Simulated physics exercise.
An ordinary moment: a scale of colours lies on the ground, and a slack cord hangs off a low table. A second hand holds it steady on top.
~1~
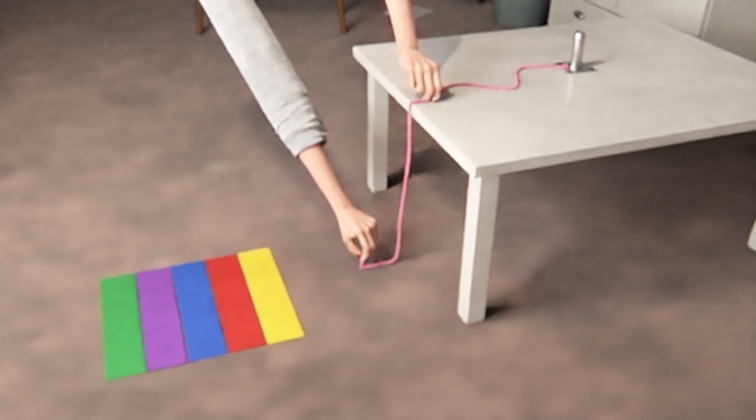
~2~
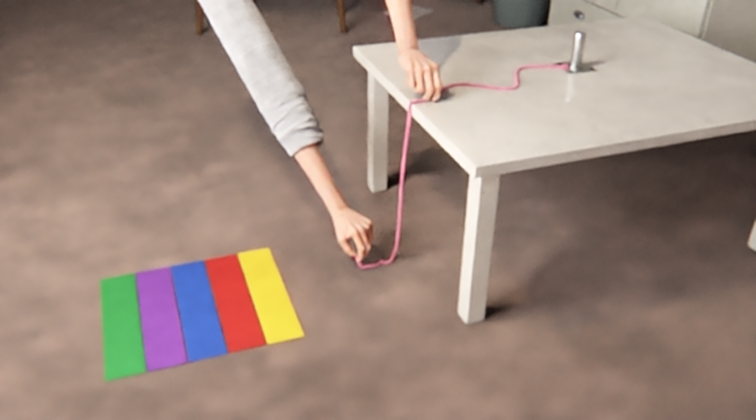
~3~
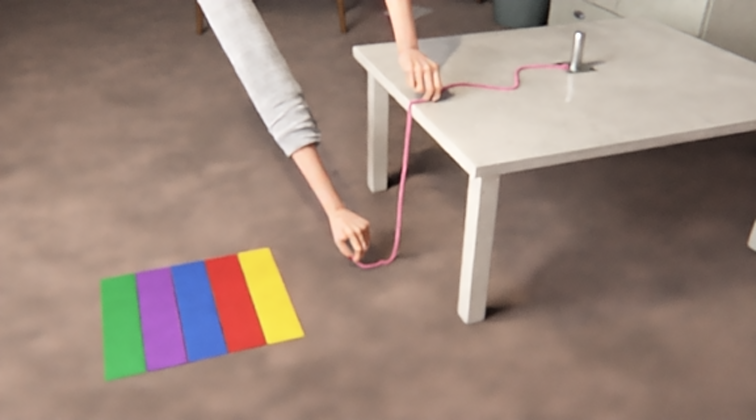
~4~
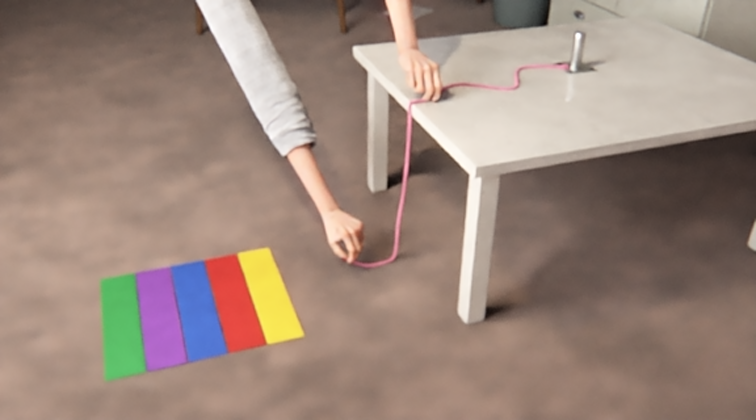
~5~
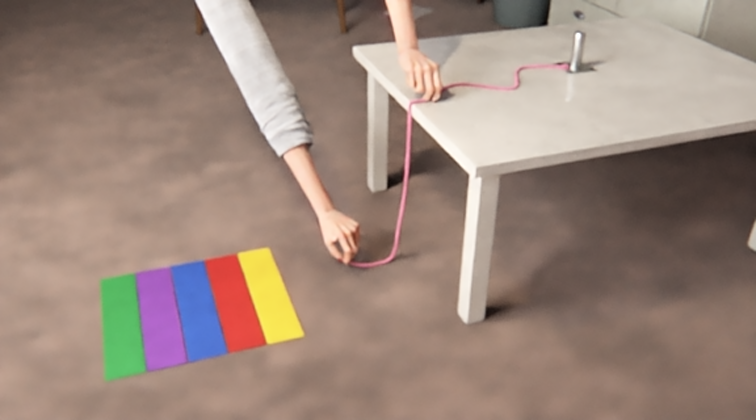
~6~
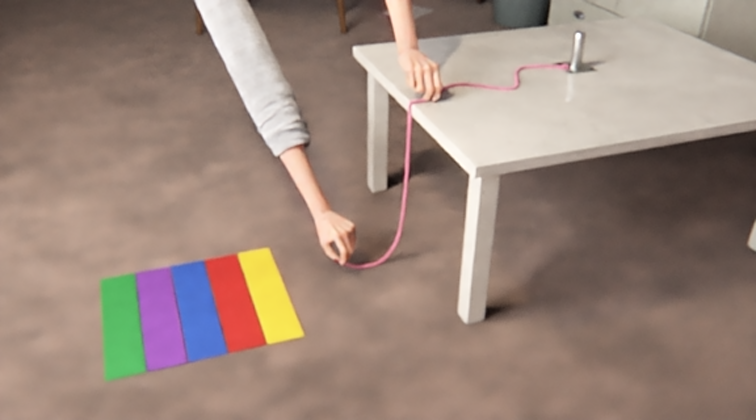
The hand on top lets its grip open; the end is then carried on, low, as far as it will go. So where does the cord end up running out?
Over blue.
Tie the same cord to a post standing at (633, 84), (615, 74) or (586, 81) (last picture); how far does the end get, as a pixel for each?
Near (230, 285); near (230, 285); near (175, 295).
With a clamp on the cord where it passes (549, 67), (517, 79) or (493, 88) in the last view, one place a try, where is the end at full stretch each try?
Roughly (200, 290), (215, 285) and (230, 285).
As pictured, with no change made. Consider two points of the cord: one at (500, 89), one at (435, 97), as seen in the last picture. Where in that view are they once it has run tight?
(469, 87) and (396, 112), roughly.
A little later, end near (258, 277); over yellow.
Next, end near (218, 285); over red.
When it is tight, end near (193, 290); over blue. The blue one.
